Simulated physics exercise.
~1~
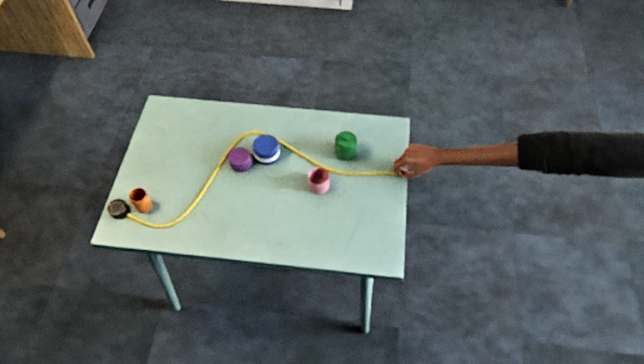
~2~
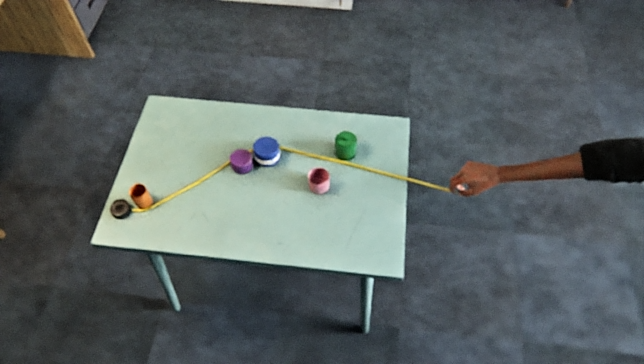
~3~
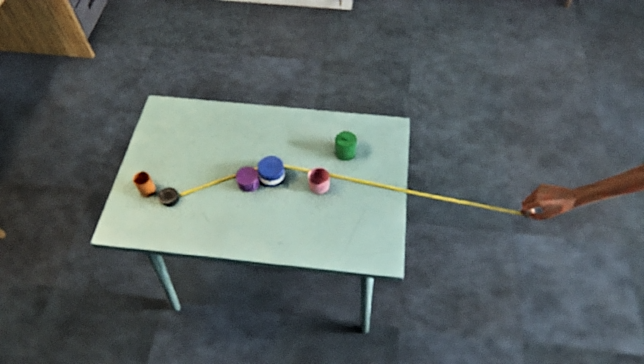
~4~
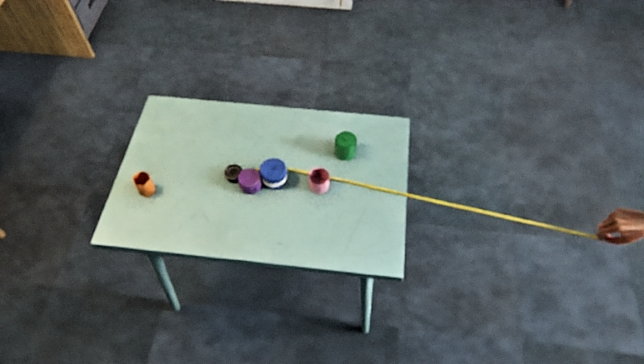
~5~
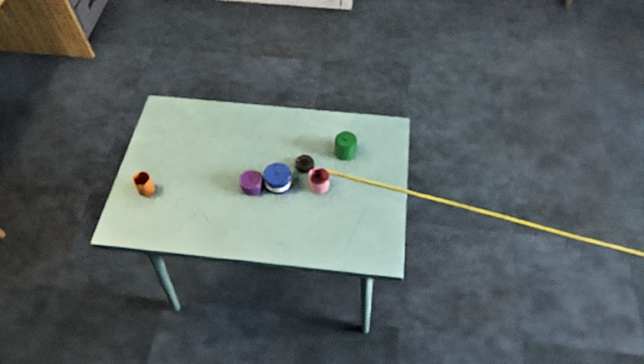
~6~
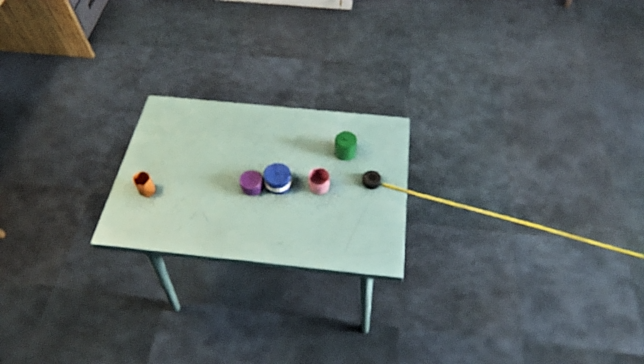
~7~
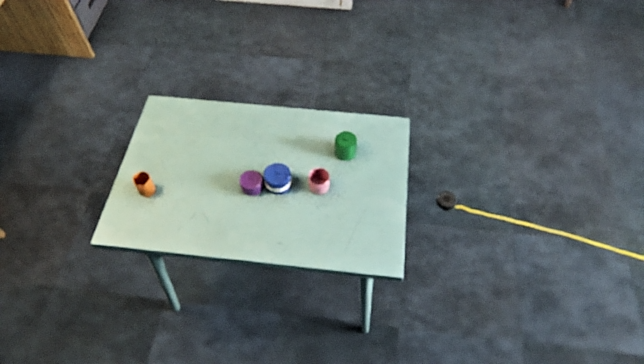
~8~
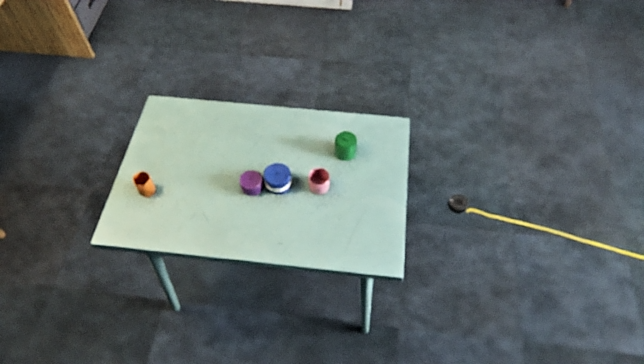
Black round adaptor on a yellow cord being pulled right by a hand, nudging tubs aside and dropping off the table edge.
